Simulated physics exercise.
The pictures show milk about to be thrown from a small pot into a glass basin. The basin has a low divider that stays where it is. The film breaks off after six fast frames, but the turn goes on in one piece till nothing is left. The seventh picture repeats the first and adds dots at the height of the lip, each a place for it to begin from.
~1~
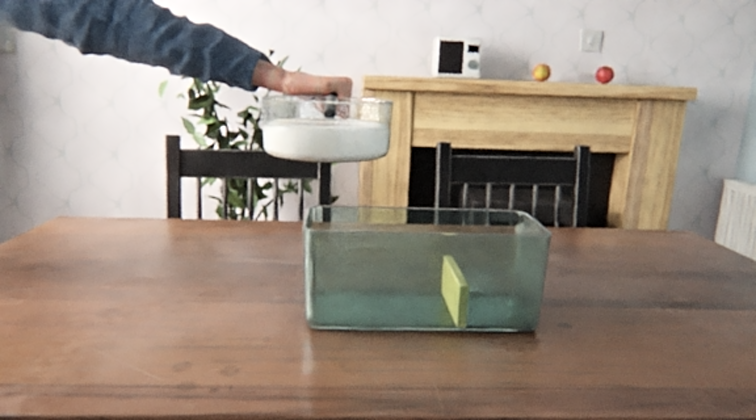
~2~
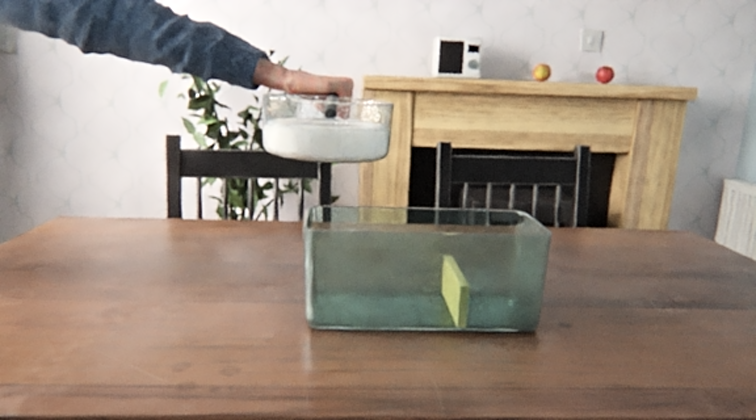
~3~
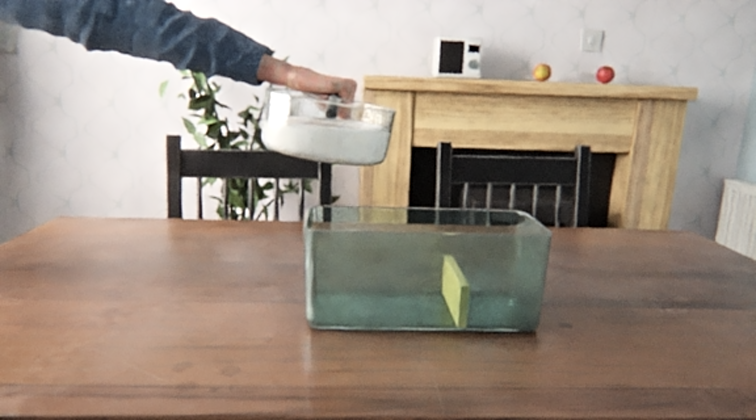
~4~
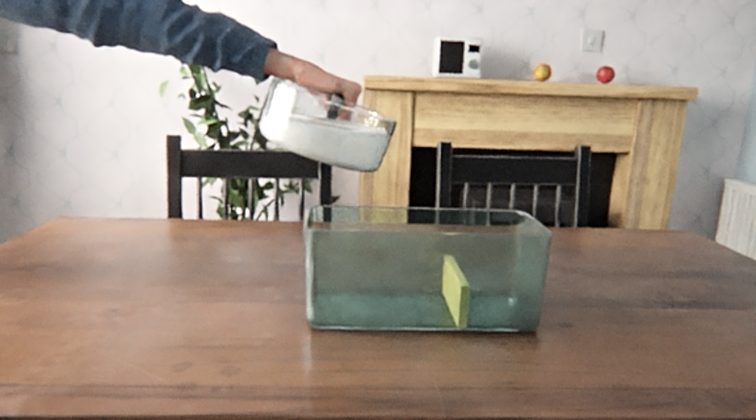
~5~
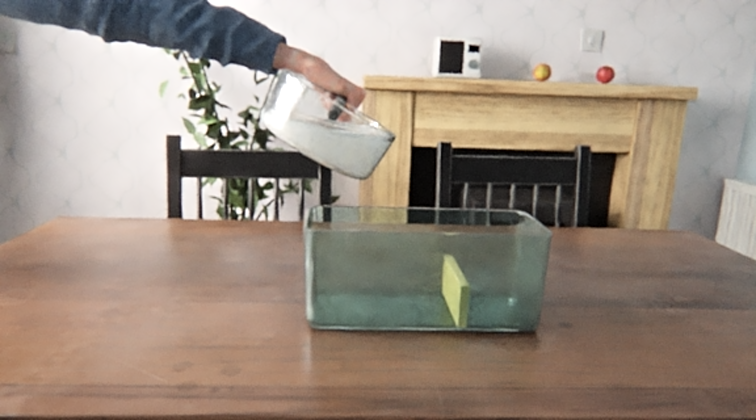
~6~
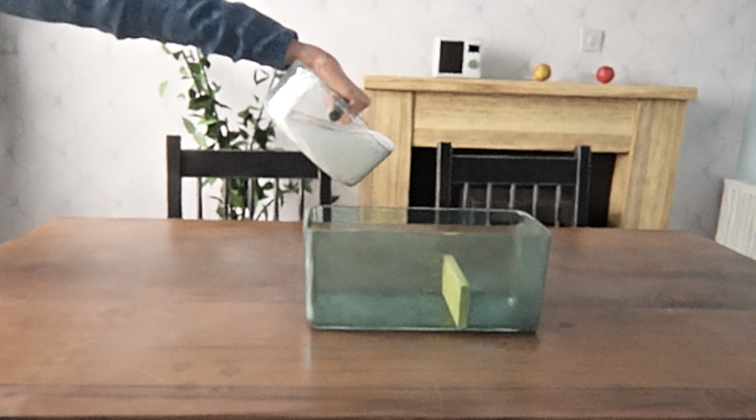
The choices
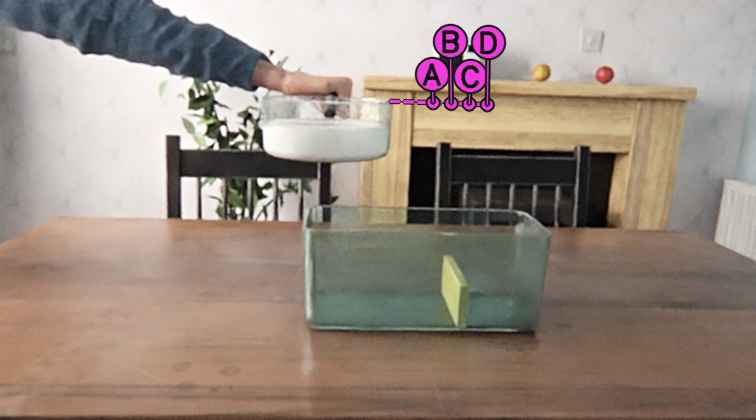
A hand tilts a clear container of white liquid steadily rightward above a glass basin.
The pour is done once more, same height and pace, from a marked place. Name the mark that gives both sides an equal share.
Best: B.
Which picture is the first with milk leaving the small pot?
Picture 6.
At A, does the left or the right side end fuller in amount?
The left side.
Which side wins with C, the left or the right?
The right side.
On the marked copy, A at (433, 102); B at (451, 103); C at (469, 104); D at (487, 104).
With A, about 75 % ends left of the wall and 22 % right of it; 4 % is lost outside.
With B, about 48 % ends left of the wall and 50 % right of it; 3 % is lost outside.
With C, about 31 % ends left of the wall and 66 % right of it; 3 % is lost outside.
With D, about 18 % ends left of the wall and 78 % right of it; 4 % is lost outside.
